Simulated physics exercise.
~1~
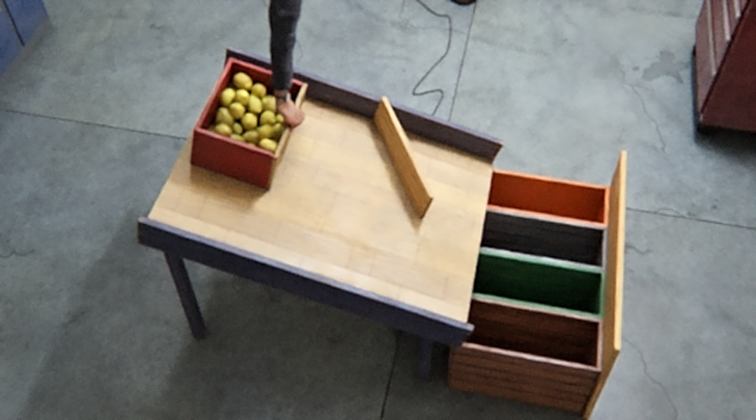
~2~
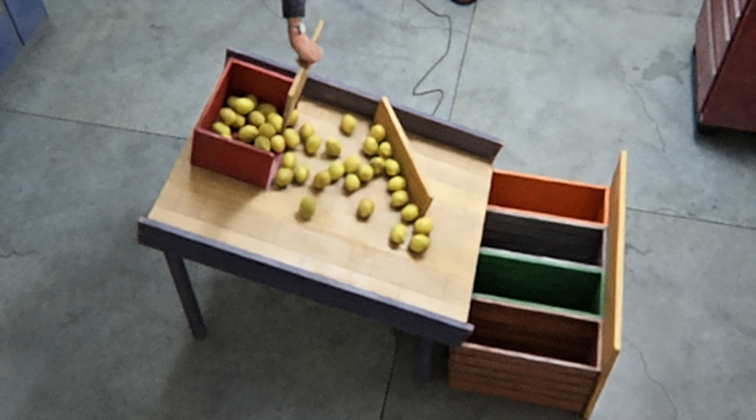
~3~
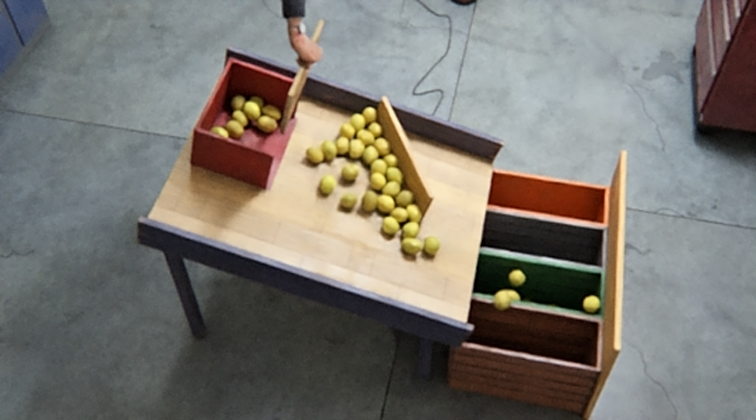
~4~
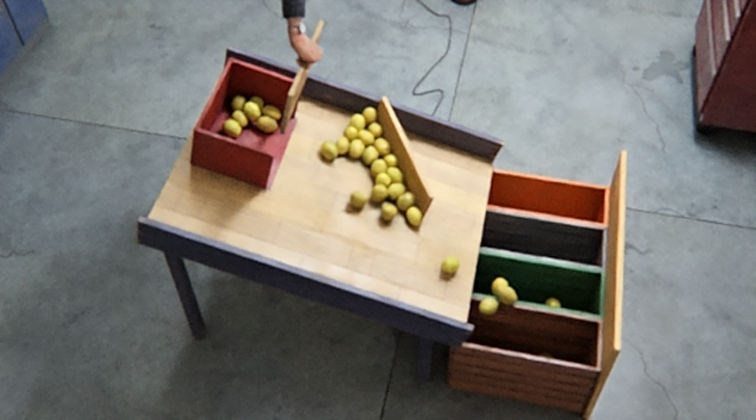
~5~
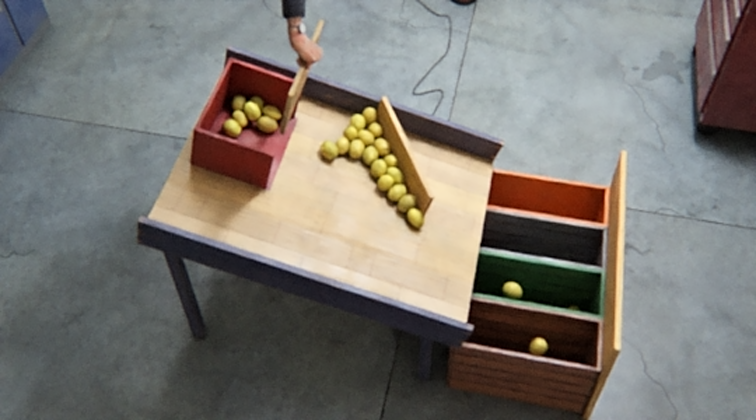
Lemons spill from a red box, some piling against an angled board, others dropping into bins.
